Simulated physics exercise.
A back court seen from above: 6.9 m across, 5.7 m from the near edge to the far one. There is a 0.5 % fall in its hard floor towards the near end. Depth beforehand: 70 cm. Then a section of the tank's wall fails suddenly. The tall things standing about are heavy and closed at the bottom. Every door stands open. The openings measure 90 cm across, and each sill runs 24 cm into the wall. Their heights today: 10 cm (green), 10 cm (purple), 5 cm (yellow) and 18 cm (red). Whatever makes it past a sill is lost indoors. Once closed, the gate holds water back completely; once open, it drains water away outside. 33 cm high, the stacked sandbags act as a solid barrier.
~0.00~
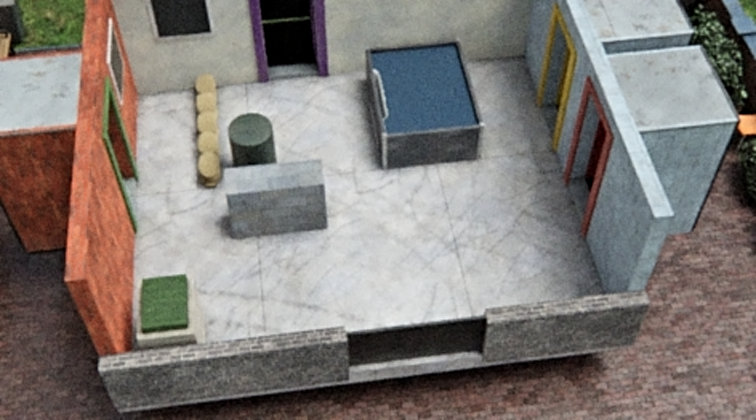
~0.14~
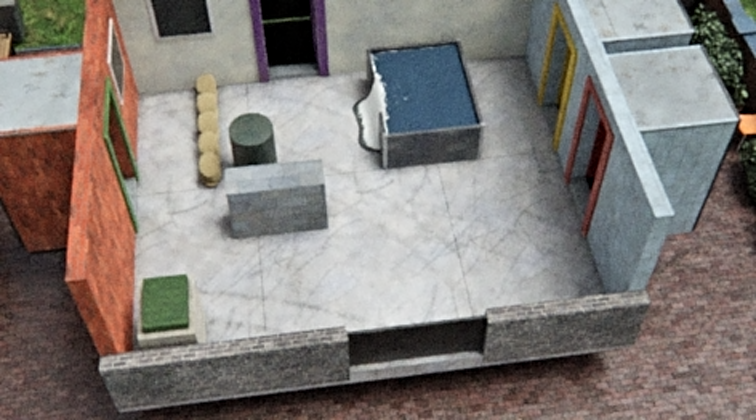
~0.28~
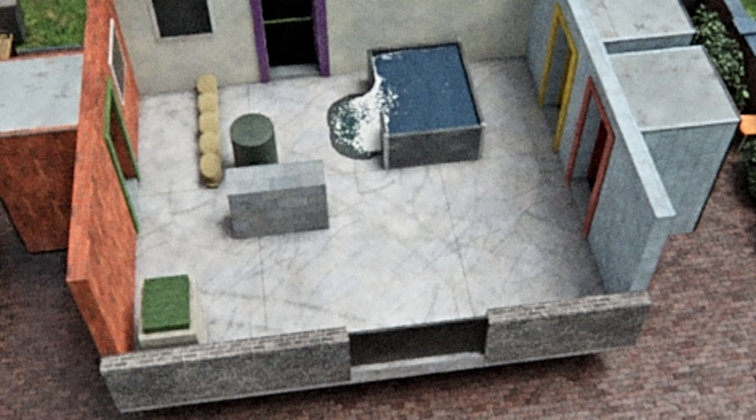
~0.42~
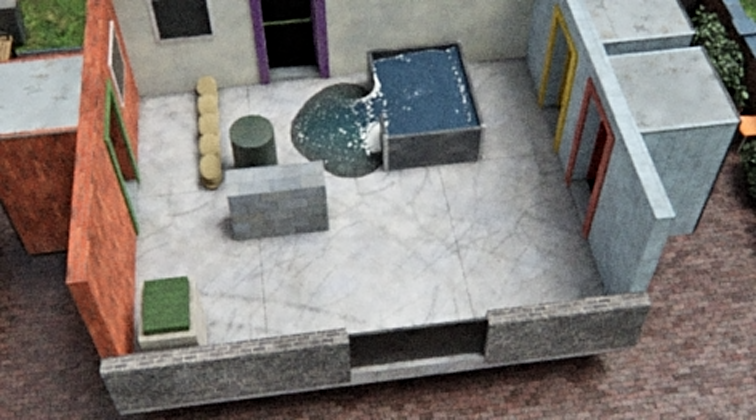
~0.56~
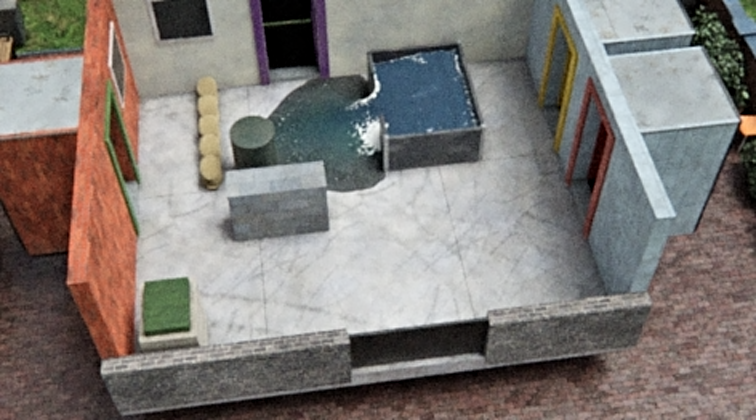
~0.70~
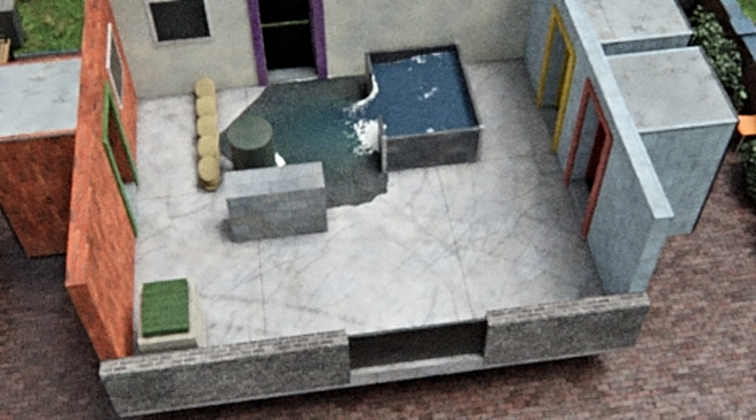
Water pouring from the left side of a raised tank and spreading leftward across a pale walled courtyard floor, surrounding a green cylinder.
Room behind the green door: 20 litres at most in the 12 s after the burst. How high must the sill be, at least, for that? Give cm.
About 7.5 cm.
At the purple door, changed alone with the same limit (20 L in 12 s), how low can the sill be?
The purple one would have to be about 18 cm high.
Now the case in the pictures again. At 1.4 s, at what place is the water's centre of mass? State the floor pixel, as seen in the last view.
My guess is close to (367, 130).
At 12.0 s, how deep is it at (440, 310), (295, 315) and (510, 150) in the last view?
Respectively 9 cm, 3 cm and 2 cm.
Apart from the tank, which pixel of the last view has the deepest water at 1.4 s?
(221, 93).
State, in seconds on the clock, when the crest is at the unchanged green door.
Peak: Close to 2.6 s.
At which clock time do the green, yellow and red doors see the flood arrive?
Door green 2.0 s / door yellow 6.0 s / door red 5.5 s.
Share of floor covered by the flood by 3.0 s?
The wet part is about 35 per cent.
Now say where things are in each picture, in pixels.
In the first frame, still water, 70 cm deep, in the tank at (423, 89); the green door at (122, 161) is dry.
In the second frame, the gap is at (378, 114), the front 0.3 m out at (363, 141); the back of the tank holds 70 cm.
In the third frame, the front is at (334, 139), 0.8 m from the gap at (379, 115); 0.8 m2 of floor is wet, 69 cm left at the back.
In the fourth frame, the gap is at (379, 117), the front 1.4 m out at (298, 145); the back of the tank holds 62 cm.
In the fifth frame, water pours out at (379, 117) and has run 2.0 m, to a hidden place; about 5 cm deep outside, 60 cm at the back.
In the sixth frame, water pours out at (377, 117) and has run 2.7 m, to (221, 149); about 5 cm deep outside, 58 cm at the back; the green door at (122, 166), 4.2 m from the gap, is still 1.7 m from the nearest water.
After 1.4 s water covers 20 % of the floor, deepest (46 cm) near (221, 93); it has not reached the green door.
After 3.0 s water covers 35 % of the floor, deepest (28 cm) near (225, 154); 10 cm at the green door, 3 litres in over its 10 cm sill.
After 12.0 s water covers 95 % of the floor, deepest (11 cm) near (504, 340); 5 cm at the green door, 7 litres in over its 10 cm sill.
At the green door as built, the water arrived by 2.1 s and peaked near 13 cm at 2.6 s.
With a sill of 7 cm, 28 litres would have come in within the 12 s; with 9.5 cm, 9 litres. So under 20 litres takes about 7.5 cm.
